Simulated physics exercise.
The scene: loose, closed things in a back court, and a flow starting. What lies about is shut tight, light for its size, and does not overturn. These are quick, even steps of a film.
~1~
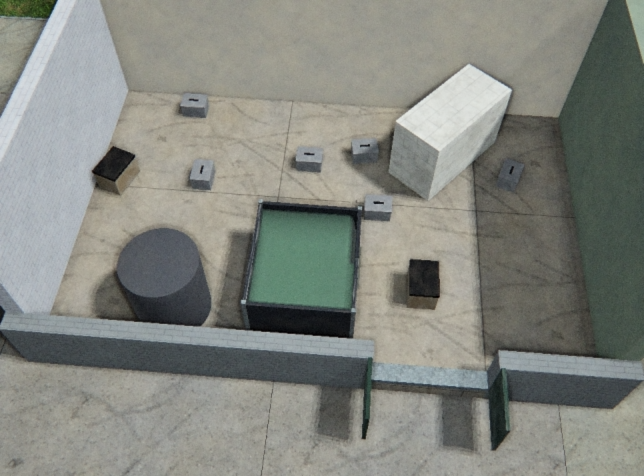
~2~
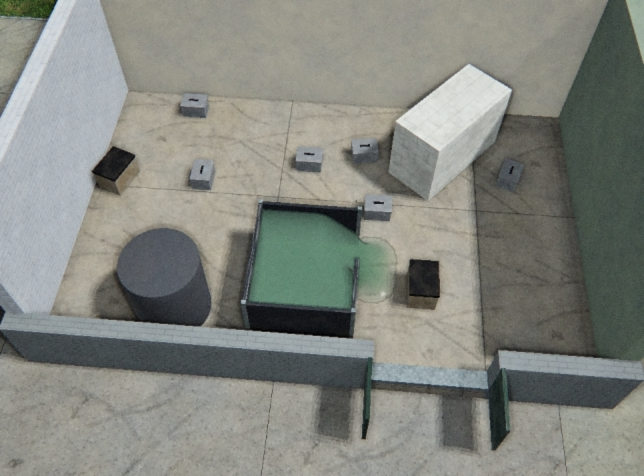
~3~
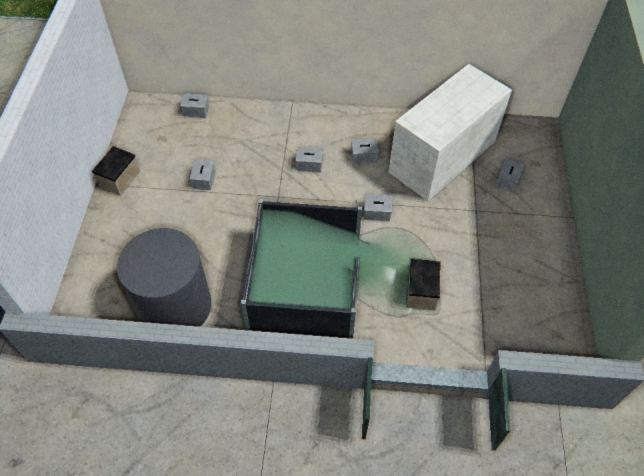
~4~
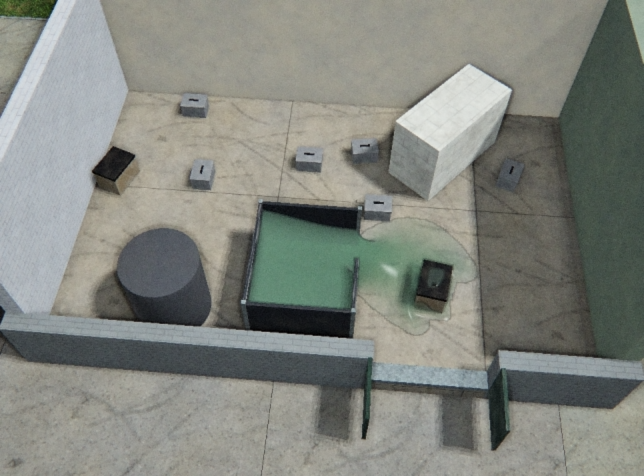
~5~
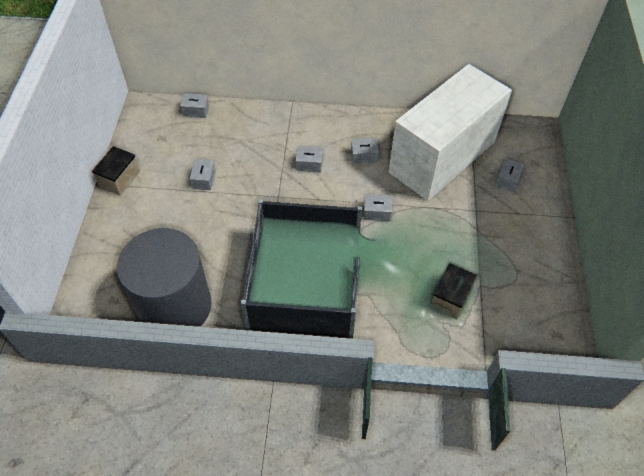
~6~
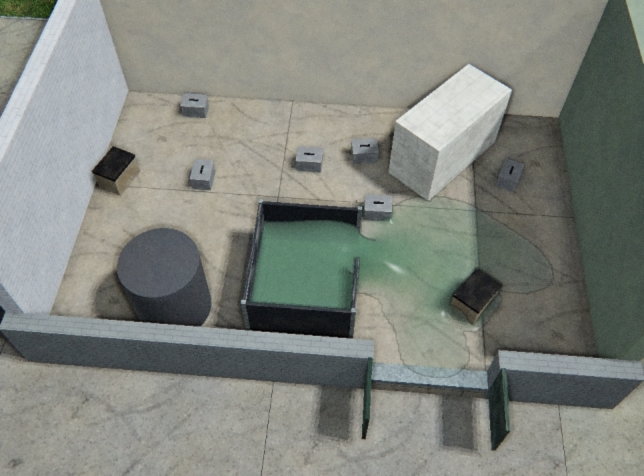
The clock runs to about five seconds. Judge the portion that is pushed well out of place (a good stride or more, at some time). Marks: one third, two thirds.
That comes to under a third.
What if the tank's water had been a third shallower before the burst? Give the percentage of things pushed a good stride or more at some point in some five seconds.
Close to 20 %.
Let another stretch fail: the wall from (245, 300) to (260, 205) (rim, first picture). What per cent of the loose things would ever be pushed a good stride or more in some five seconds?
Some 40 per cent.
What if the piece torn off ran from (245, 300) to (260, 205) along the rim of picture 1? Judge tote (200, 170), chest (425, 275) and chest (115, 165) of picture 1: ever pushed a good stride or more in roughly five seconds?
In that order: Yes, never so far, swept aside.
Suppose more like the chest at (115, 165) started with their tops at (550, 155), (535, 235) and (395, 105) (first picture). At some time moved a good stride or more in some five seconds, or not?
As listed: Swept aside, moved that far, no.
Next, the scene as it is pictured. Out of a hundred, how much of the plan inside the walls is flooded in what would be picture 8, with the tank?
Near 30 in a hundred.
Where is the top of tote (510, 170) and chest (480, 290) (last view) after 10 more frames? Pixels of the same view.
Roughly at (556, 107) and (582, 335).
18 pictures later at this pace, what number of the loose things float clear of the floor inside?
2 of them.
A moment on, 1 of 8 are well off their spots; 0 afloat.
Next, 2 of 8 are well off their spots; 2 afloat.
Later, 2 of 8 are well off their spots; 2 afloat.
In the end, 2 of 8 are well off their spots, and 2 have been at some point; 2 afloat.
